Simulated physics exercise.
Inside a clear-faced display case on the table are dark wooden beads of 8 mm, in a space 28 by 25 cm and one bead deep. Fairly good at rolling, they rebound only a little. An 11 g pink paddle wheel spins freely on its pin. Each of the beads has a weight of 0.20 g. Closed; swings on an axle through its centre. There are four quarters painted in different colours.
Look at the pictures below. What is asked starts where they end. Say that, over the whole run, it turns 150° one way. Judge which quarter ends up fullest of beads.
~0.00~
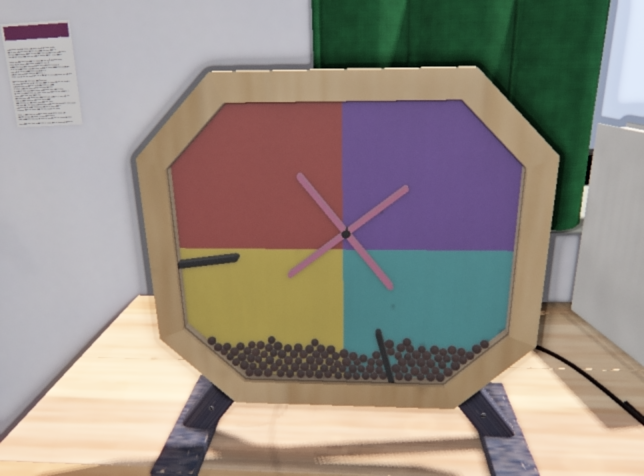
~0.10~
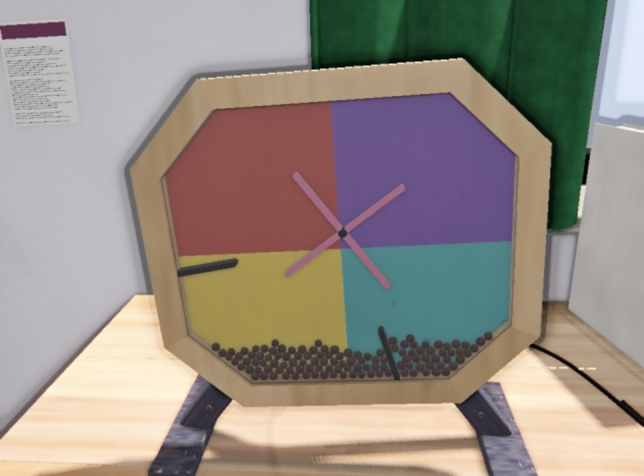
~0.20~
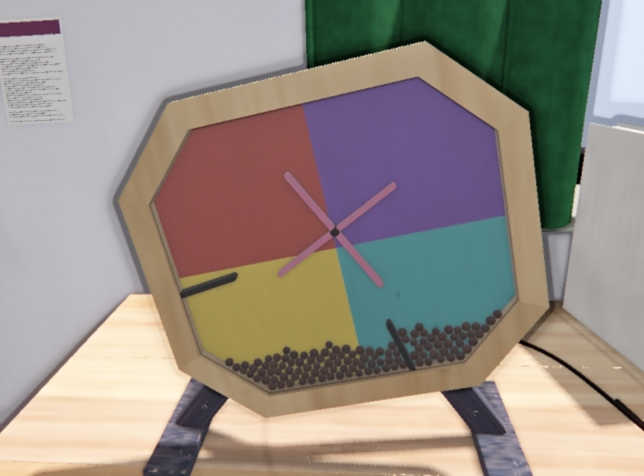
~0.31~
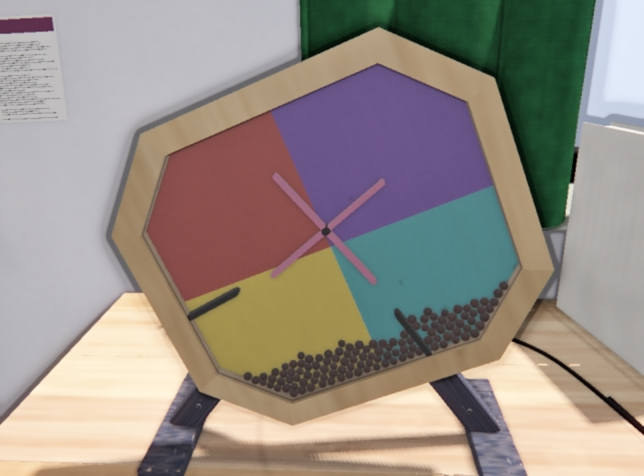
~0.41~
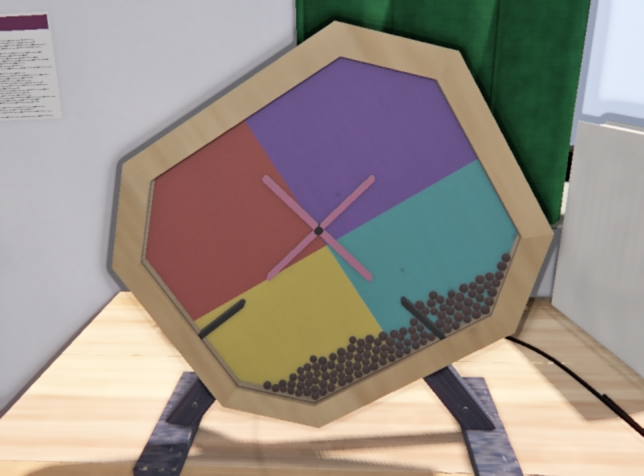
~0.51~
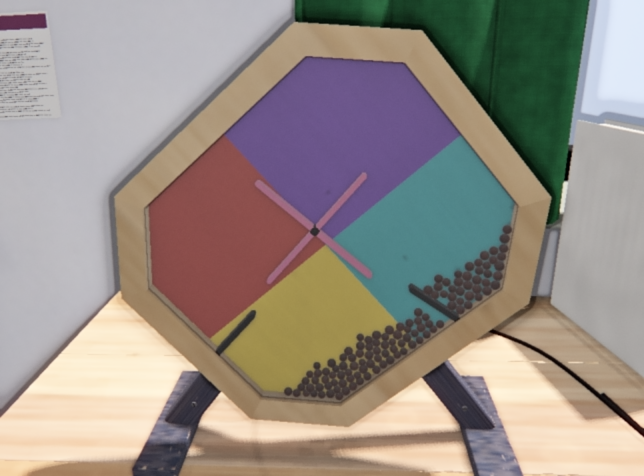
The fullest is red.
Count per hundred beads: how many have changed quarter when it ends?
About 65 in a hundred.
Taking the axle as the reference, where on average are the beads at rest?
Right: About 7 cm; below: About 8 cm.
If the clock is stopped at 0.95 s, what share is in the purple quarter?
I'd guess near 0 in a hundred.
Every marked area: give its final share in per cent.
At the end the red quarter has 60 percent, the purple quarter 0 percent, the turquoise quarter 0 percent and the yellow quarter 40 percent.
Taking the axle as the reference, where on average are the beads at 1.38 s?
Offset approx. 9 cm right, 6 cm below.
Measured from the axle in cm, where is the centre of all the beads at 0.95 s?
Position estimate: Right 8 cm, below 6 cm.
After 0.95 s, it stands 82° anticlockwise; the beads' middle is 8 cm right of and 6 cm below the centre; turquoise 30 %, yellow 70 %.
After 1.38 s, it stands 122° anticlockwise; the beads' middle is 9 cm right of and 6 cm below the centre; red 10 %, turquoise 5 %, yellow 80 %.
After 1.75 s, it stands 150° anticlockwise; the beads' middle is 9 cm right of and 5 cm below the centre; red 35 %, yellow 65 %.
All still by 5.1 s, it stands 150° anticlockwise; red 60 %, purple 0 %, turquoise 0 %, yellow 40 %.
